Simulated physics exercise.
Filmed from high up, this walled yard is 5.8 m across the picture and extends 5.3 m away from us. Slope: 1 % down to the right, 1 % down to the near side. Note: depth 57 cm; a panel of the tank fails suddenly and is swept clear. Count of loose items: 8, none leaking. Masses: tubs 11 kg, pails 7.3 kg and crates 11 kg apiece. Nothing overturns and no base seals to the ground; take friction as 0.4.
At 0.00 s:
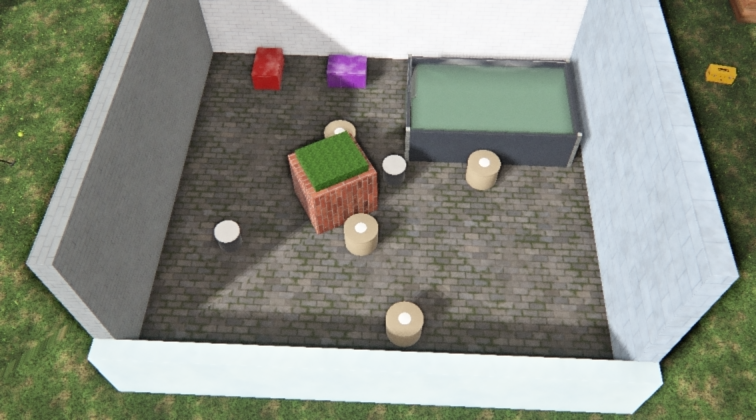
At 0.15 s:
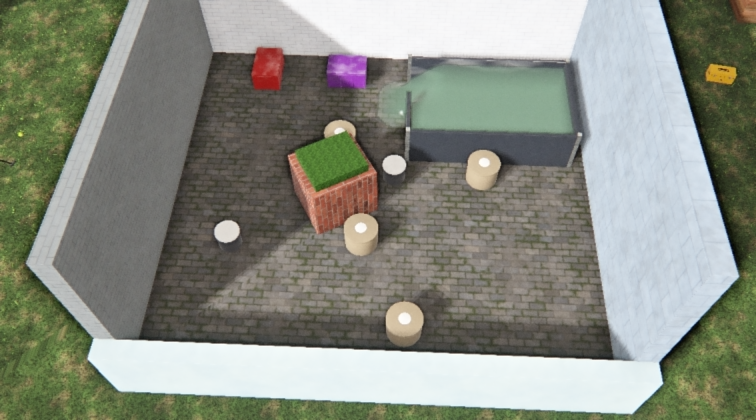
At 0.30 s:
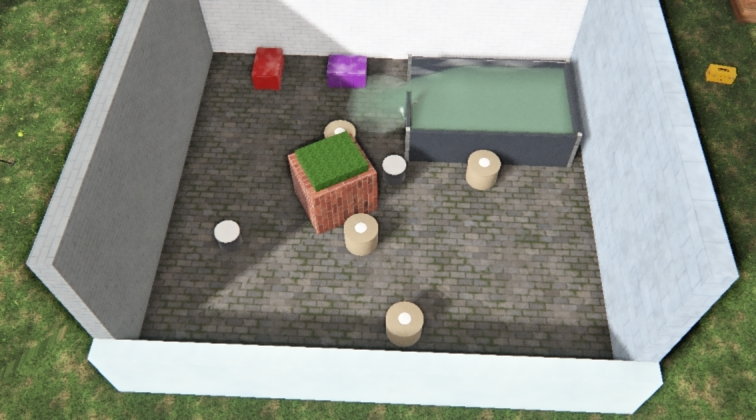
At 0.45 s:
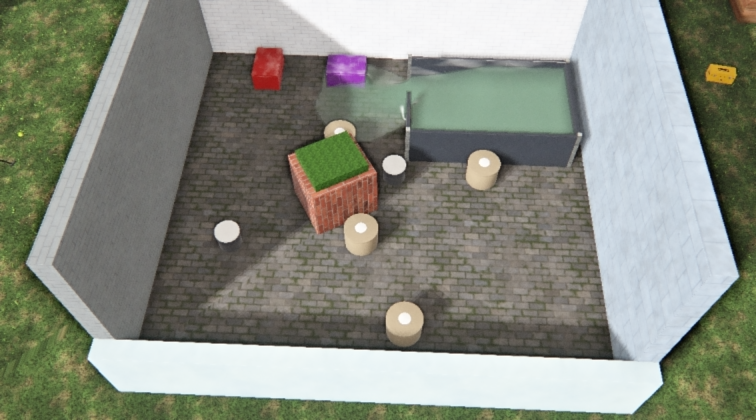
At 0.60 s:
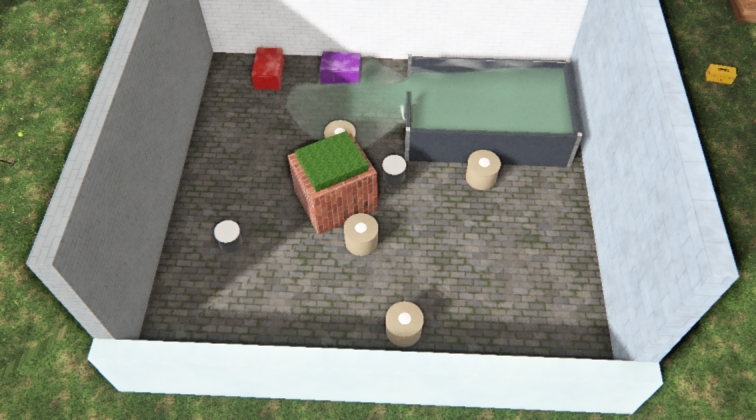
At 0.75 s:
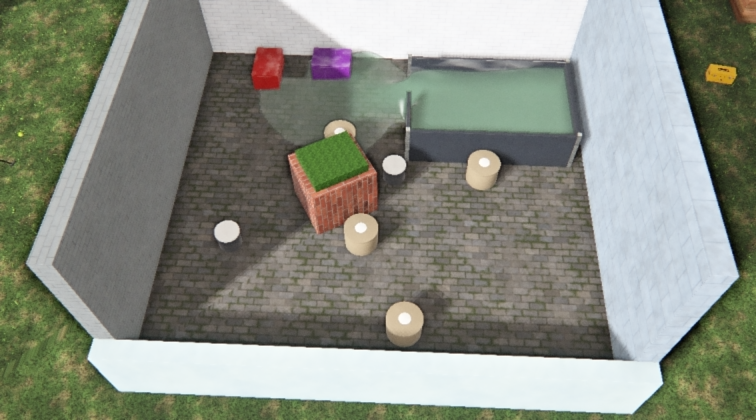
In a walled yard, water spills from a tank and nudges a purple crate left.
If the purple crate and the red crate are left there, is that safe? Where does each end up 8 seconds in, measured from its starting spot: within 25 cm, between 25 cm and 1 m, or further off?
The purple crate ends up well away; the red crate ends up well away.
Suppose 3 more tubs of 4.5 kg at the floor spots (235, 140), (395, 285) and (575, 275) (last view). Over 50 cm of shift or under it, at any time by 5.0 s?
Lab note - in order: Above threshold / below threshold / below threshold.
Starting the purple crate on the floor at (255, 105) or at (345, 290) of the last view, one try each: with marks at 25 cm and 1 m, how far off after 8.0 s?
Run one, it gets swept far; run two, it gets swept far.
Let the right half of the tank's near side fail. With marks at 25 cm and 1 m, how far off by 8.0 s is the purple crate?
Had it gone that way, the purple crate would sit tight.
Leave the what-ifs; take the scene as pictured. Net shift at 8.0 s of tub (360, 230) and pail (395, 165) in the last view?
Lab note - net shifts in order: 0 cm; 0 cm.
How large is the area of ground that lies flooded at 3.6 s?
About 16 m2.
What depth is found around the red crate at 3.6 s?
Near 15 cm deep.
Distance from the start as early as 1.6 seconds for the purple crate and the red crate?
Shifts: Around 120 and 60 cm.
After 1.6 s the purple crate is near (271, 46), 1.2 m from its start, afloat; the red crate is near (225, 61), 0.7 m from its start, aground; 1 afloat.
After 3.6 s the purple crate is near (254, 60), 1.4 m from its start, afloat; the red crate is near (210, 115), 1.4 m from its start, afloat; 2 afloat.
After 5.6 s the purple crate is near (246, 138), 2.1 m from its start, afloat; the red crate is near (242, 308), 4.2 m from its start, afloat; 3 afloat.
After 8.0 s the purple crate is near (290, 288), 3.9 m from its start, afloat; the red crate is near (439, 341), 5.2 m from its start, afloat; 2 afloat.
